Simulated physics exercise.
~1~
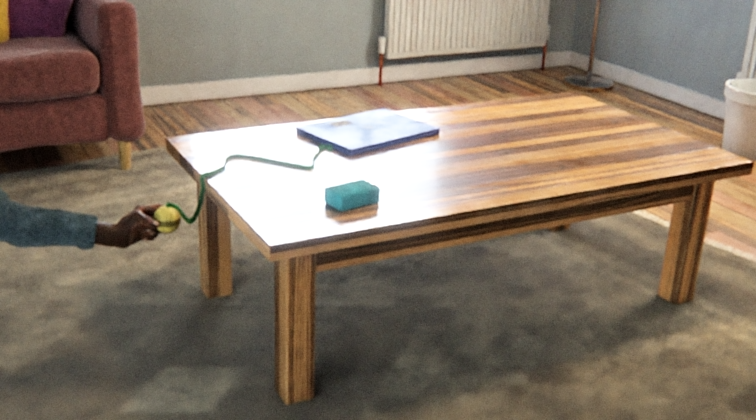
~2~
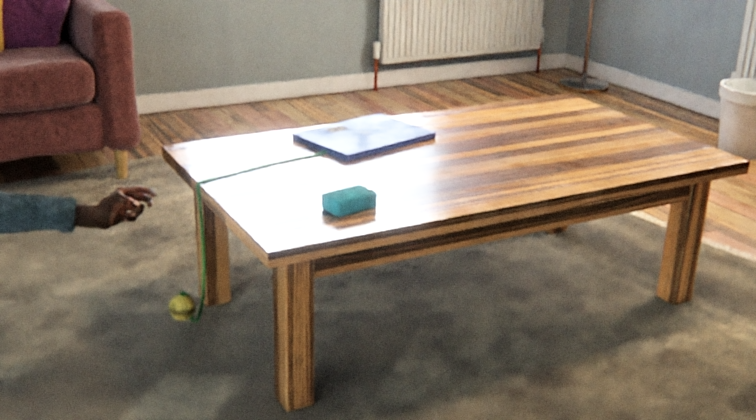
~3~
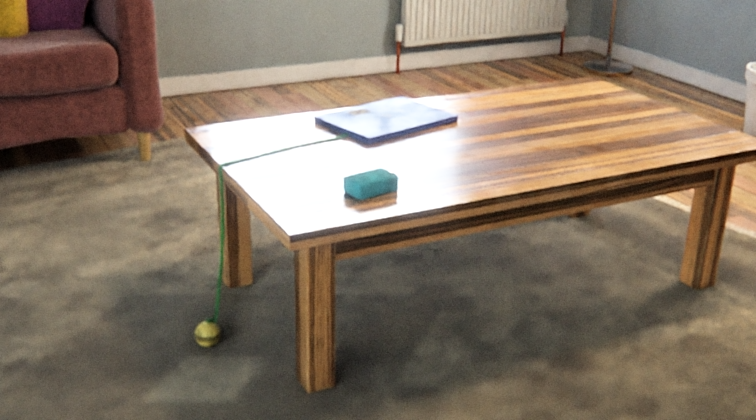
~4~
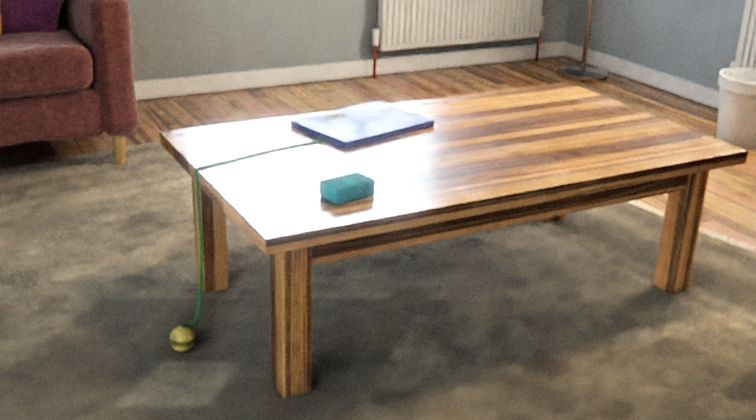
In a living room, a hand held a yellow ball tied to a green ribbon that ran across a wooden table to a blue laptop, then let go, and the ball dropped to the floor while the laptop and teal sponge stayed put.
